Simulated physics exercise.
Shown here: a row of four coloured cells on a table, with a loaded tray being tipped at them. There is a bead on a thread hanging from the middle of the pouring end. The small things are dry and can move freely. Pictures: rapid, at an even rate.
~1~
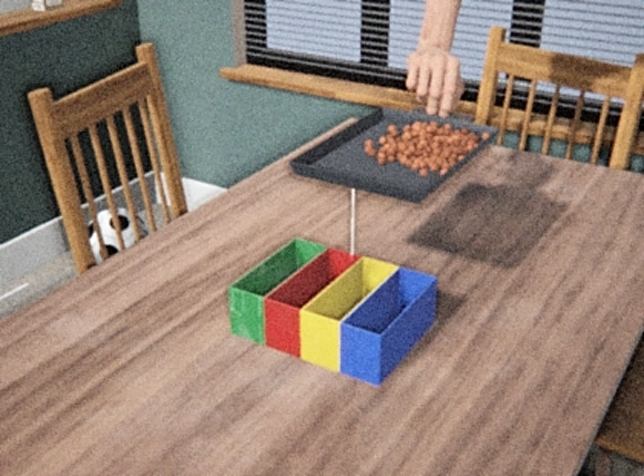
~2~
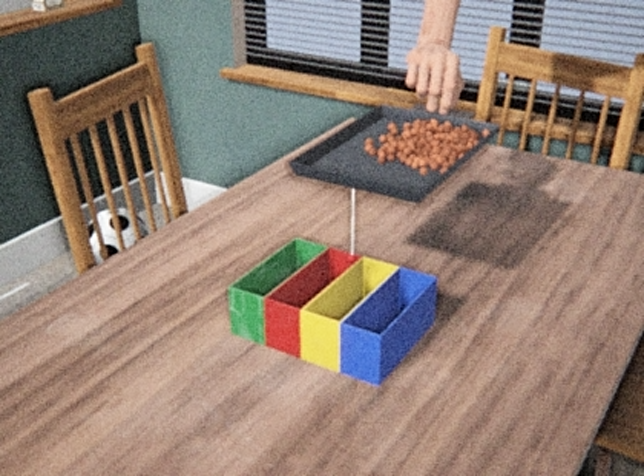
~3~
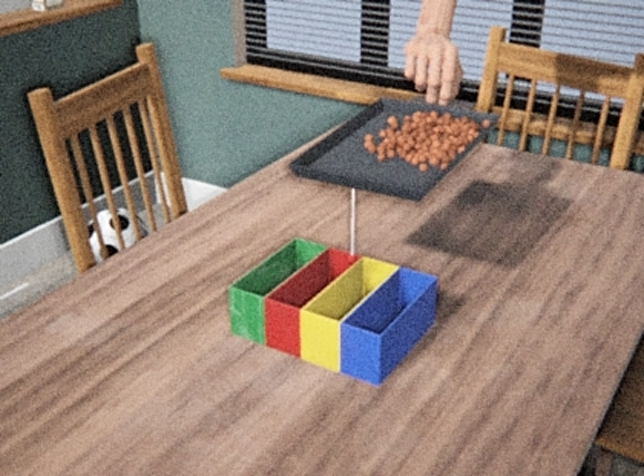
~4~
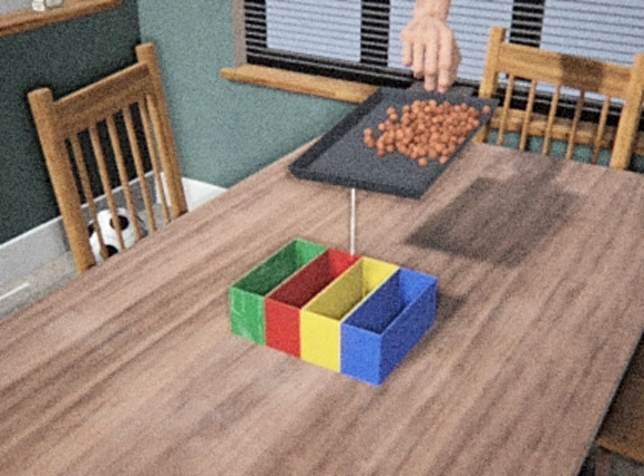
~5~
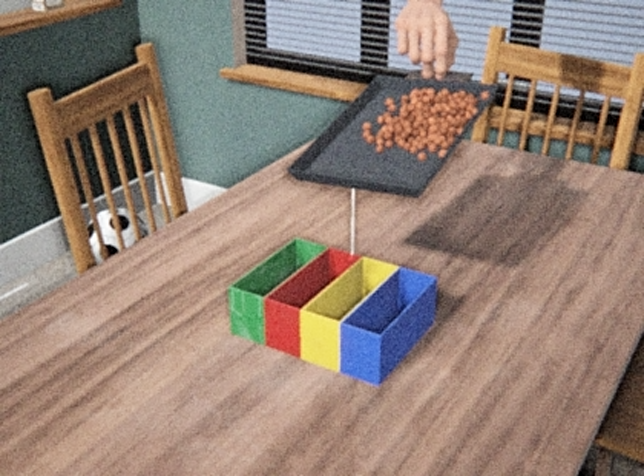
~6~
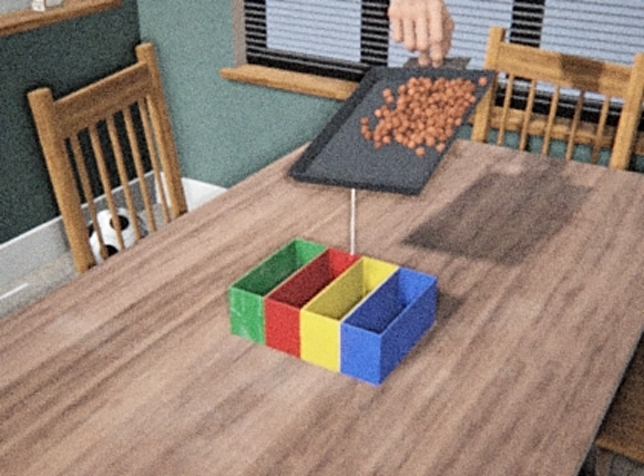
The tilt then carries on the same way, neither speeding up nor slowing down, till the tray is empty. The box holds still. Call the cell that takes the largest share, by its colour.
Most goes to the green cell.
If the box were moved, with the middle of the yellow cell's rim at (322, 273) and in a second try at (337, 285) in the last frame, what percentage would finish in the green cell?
First position: Some 10 %; second position: Some 40 %.
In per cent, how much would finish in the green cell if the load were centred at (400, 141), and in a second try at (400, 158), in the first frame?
First case: Around 60 %; second case: Around 50 %.
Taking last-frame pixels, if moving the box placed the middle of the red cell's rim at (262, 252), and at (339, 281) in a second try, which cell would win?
Run one gives that yellow cell; run two gives the green one.
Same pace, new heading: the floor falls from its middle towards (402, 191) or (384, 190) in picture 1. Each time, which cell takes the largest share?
That blue cell, then blue.
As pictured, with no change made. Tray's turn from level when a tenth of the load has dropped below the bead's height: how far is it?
70° or so.
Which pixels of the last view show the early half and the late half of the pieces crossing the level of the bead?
About (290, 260), and after that about (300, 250).
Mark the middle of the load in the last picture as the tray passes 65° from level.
Mark it at roughly (320, 174) in the final frame.
Just after the last frame, tray tipped steeply; the larger part on the tray; just a few in the green cell; just a few in the red cell; just a few in the yellow cell; roughly a quarter falling or outside the box.
A moment on, tray tipped past a quarter turn; roughly a quarter on the tray; roughly a quarter in the green cell; about a tenth in the red cell; just a few in the yellow cell; just a few in the blue cell; roughly a quarter falling or outside the box.
Further on, tray tipped past a quarter turn; roughly half in the green cell; roughly a quarter in the red cell; about a tenth in the yellow cell; just a few in the blue cell; about a tenth falling or outside the box.
When it is over, tray tipped past a quarter turn; roughly half in the green cell; roughly a quarter in the red cell; about a tenth in the yellow cell; just a few in the blue cell; about a tenth outside the box.
